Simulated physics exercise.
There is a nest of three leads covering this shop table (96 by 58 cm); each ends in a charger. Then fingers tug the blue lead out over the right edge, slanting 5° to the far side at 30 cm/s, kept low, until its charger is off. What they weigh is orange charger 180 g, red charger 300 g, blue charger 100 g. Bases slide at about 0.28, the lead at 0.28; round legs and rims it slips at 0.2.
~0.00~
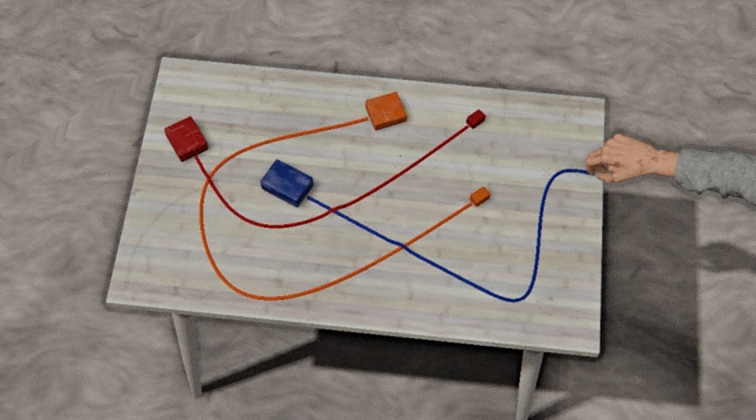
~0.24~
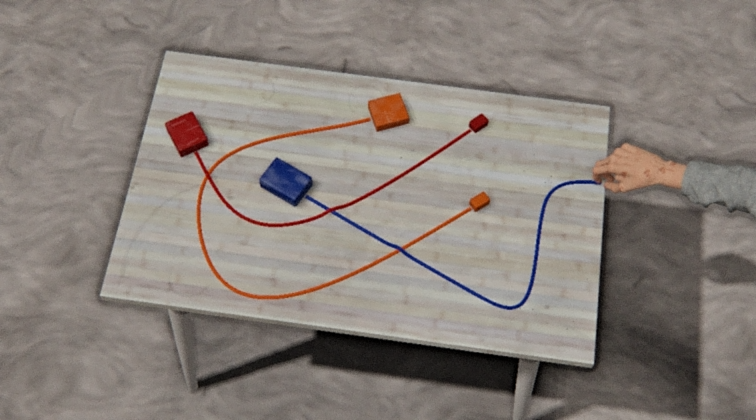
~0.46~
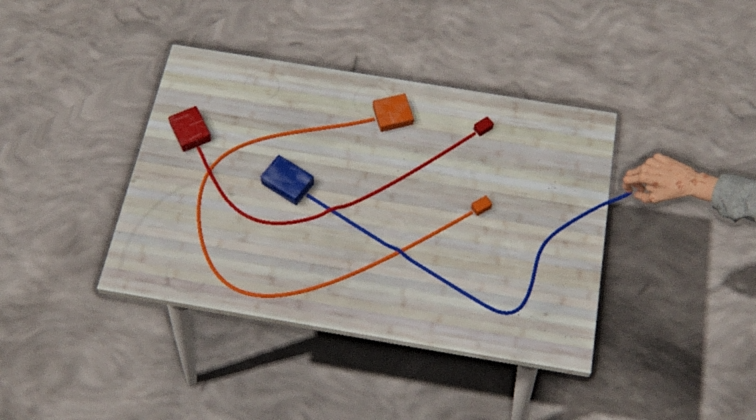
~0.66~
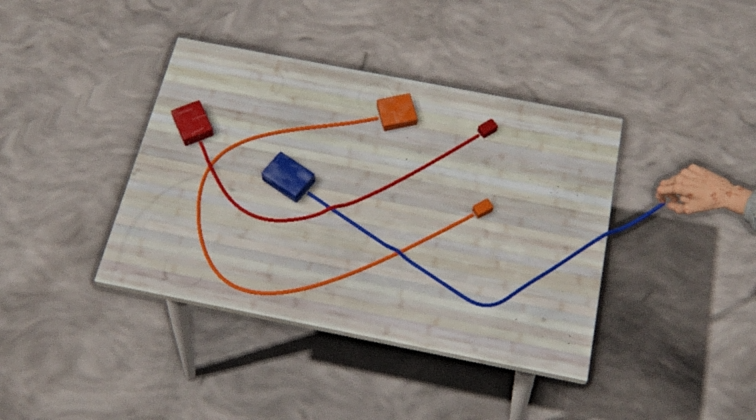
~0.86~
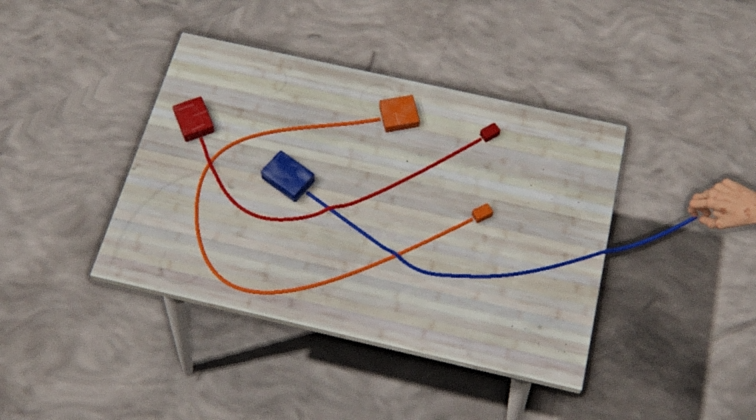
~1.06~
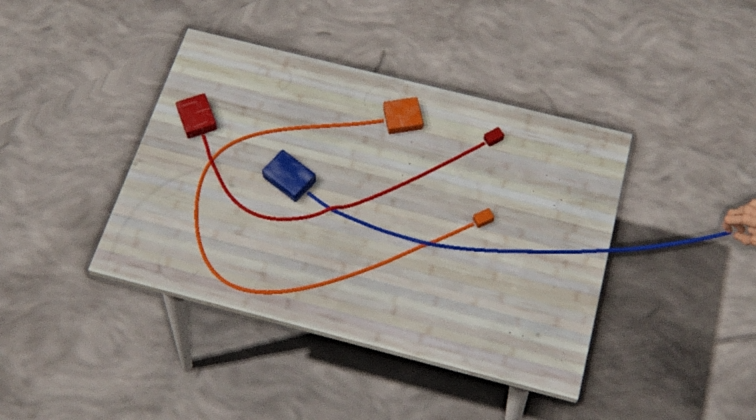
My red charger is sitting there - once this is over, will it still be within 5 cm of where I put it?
Is displaced.
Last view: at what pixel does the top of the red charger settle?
Rest point, last frame: Approx. (392, 155).
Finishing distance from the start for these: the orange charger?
Orange charger 2 cm.
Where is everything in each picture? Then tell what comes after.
In the first picture, shows, red charger (185, 135); crossings (208, 179) red over orange, (333, 209) red over blue, (401, 246) blue over orange; blue lead runs through (538, 247) (495, 295) (423, 258) (348, 219); grip (594, 174).
In the second picture, shows, blue lead runs through (490, 302) (346, 220); grip (601, 183).
In the third picture, shows, blue lead runs through (489, 307) (346, 220); grip (631, 192).
In the fourth picture, shows, blue lead runs through (489, 305) (346, 219); grip (665, 203).
In the fifth picture, shows, blue lead runs through (497, 276) (345, 220); grip (697, 216).
In the sixth picture, shows, red charger (195, 112); blue lead runs through (604, 250) (514, 251) (432, 244) (348, 217); grip (731, 232).
At 1.9 s, the blue lead's tail end at (413, 206); blue charger 20 cm off its start, orange plug 3 cm off its start.
At 2.7 s, the blue lead's tail end at (535, 207); red charger 5 cm off its start, blue charger 45 cm off its start, orange plug 14 cm off its start.
At 3.5 s, the blue lead has left the top; red charger 21 cm off its start at (296, 136), blue charger over the edge, red plug over the edge.
At 4.3 s, the blue lead has left the top; red charger 41 cm off its start, blue charger over the edge, orange plug over the edge.
At 4.8 s, the blue lead has left the top; red charger 41 cm off its start at (392, 155), blue charger over the edge, red plug over the edge, orange plug over the edge.
